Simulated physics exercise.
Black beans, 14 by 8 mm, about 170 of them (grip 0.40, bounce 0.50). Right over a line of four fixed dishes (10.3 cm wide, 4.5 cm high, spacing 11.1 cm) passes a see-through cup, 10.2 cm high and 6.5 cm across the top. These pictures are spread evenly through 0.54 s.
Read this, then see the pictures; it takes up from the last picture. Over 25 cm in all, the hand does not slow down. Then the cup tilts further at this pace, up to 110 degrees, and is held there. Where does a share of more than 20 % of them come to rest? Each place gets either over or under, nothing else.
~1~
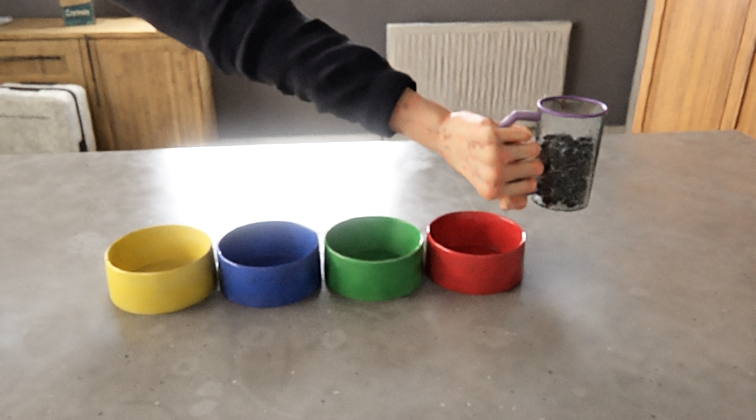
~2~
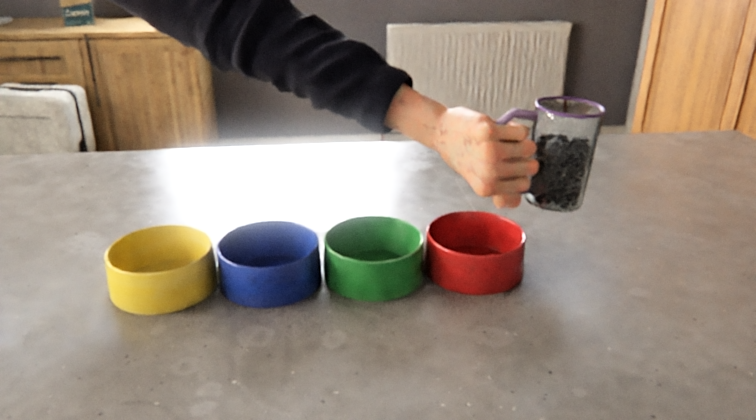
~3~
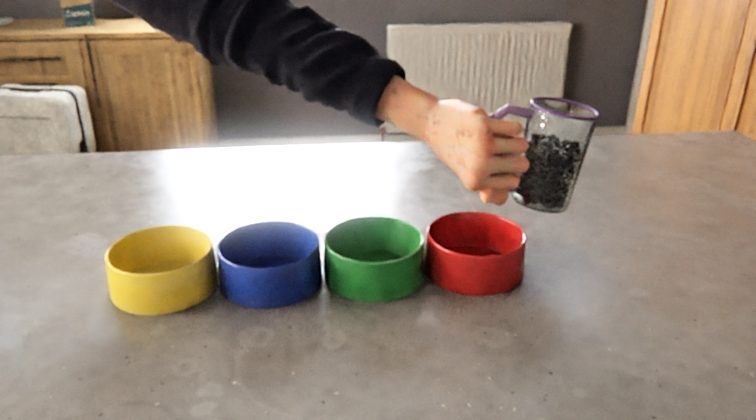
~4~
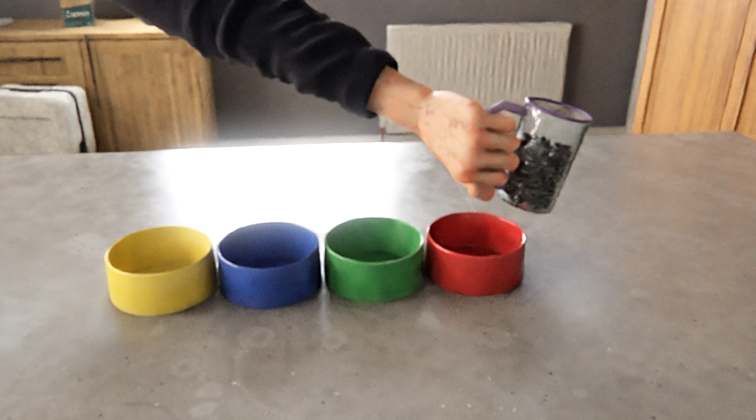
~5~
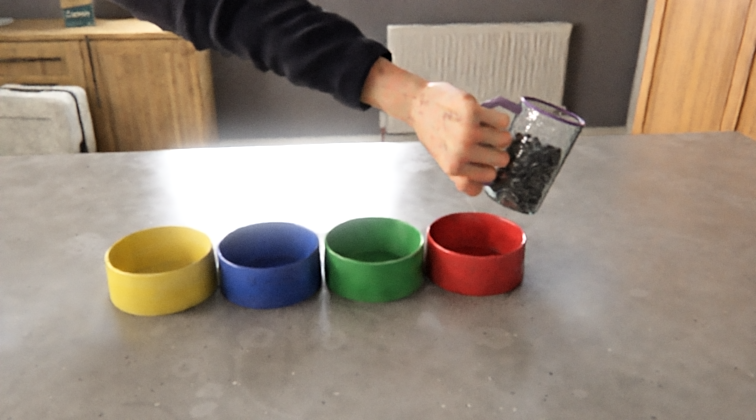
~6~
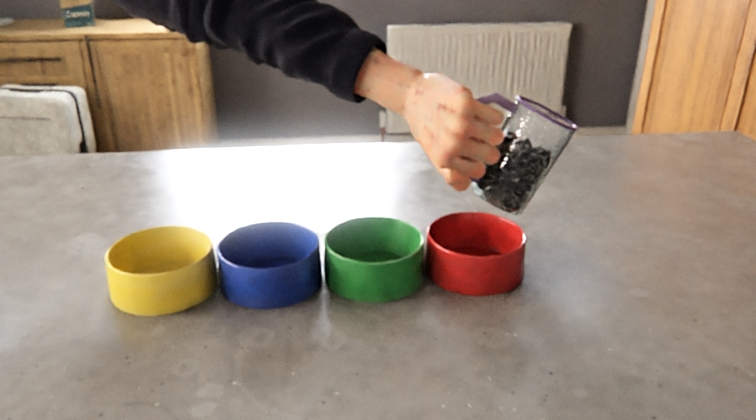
At the end, red: I'd say it gets a fifth at most; blue: I'd say it gets a fifth at most; green: I'd say it gets more than a fifth; yellow: I'd say it gets a fifth at most; counter: I'd say it gets a fifth at most.
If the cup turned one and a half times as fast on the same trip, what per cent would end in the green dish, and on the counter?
That gives green 20 with 0 for the counter.
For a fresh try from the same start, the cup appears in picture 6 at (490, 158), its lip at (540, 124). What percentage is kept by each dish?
Red 0, blue 0, green 100, yellow 0.
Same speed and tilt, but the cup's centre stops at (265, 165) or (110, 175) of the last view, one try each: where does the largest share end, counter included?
The biggest share goes to green first, then to green.
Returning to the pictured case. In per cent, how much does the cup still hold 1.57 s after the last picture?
Somewhere near 95 per cent of the load.
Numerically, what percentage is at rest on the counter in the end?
About 5 %.
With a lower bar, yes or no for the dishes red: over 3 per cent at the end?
Result for red: Yes, it does.
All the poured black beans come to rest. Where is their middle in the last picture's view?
About (388, 261).
Then, 0.94 s after the last picture, tilt 74 degrees; cup holds 100 %.
Then, 1.57 s after the last picture, tilt 107 degrees; cup holds 95 %.
Then, 2.24 s after the last picture, tilt 110 degrees; cup holds 20 %, red 5 %, green 65 %.
In the end, red 5 %, blue 0 %, green 90 %, yellow 0 %, counter 5 %.
